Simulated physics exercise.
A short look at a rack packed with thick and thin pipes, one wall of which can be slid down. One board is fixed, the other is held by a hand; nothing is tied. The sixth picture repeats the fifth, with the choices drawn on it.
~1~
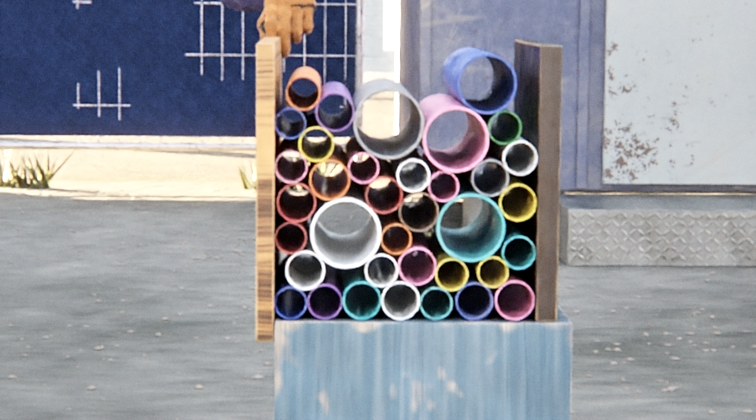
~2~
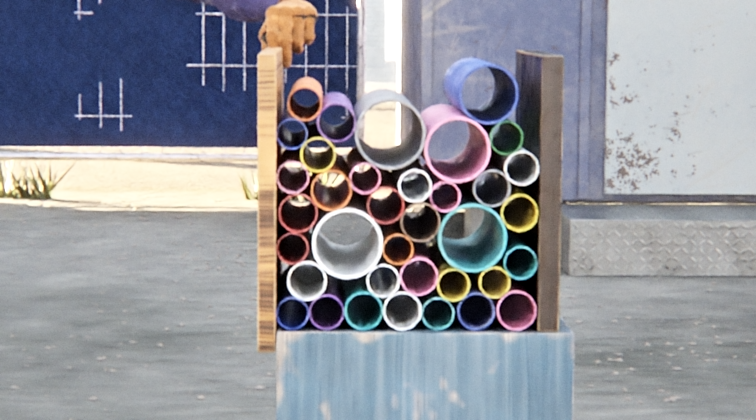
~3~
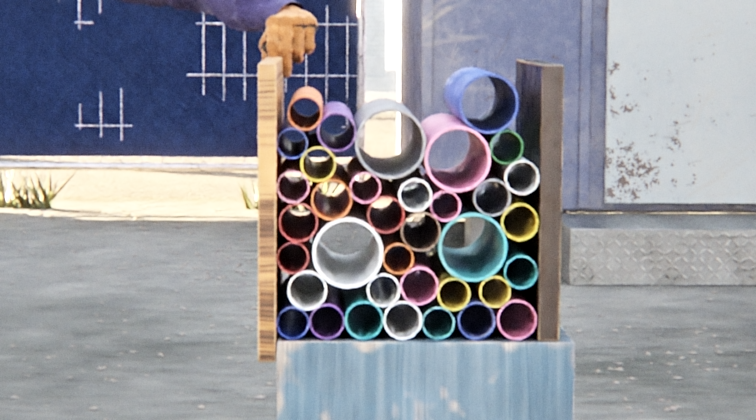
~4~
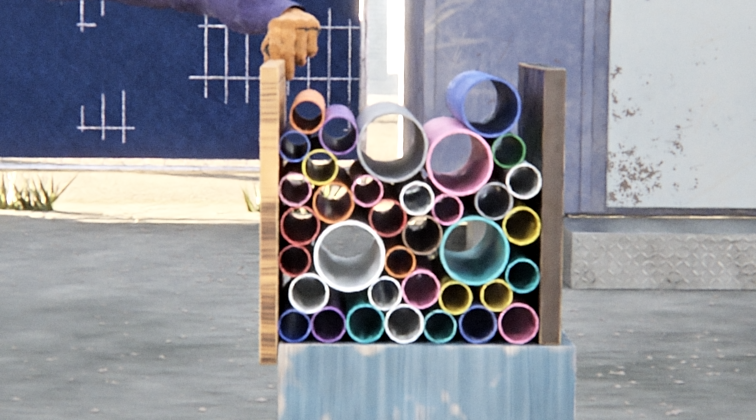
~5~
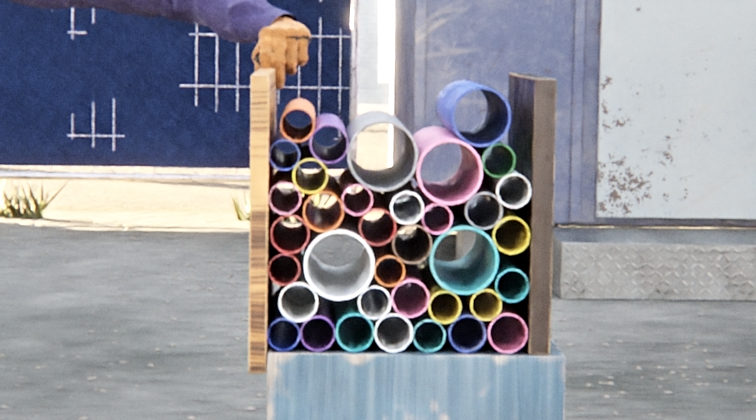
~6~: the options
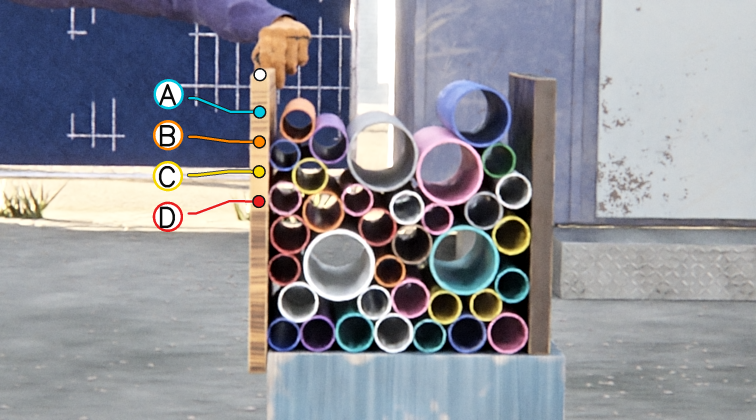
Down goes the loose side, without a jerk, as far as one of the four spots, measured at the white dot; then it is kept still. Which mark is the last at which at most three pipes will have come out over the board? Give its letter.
D is the limit.
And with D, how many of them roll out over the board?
The count is two.
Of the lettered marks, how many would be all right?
Four of them.
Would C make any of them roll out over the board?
No.
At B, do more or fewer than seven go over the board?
It loses fewer than seven.
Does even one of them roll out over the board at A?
No.
On the copy, A at (260, 112); B at (260, 142); C at (259, 172); D at (259, 202); the white dot at (260, 75).
On D. First, top of the board (269, 134).
Then, top of the board (268, 200).
Finally, top of the board (268, 201), two out over the board.
By contrast, A none out over the board; B none out over the board; C none out over the board.
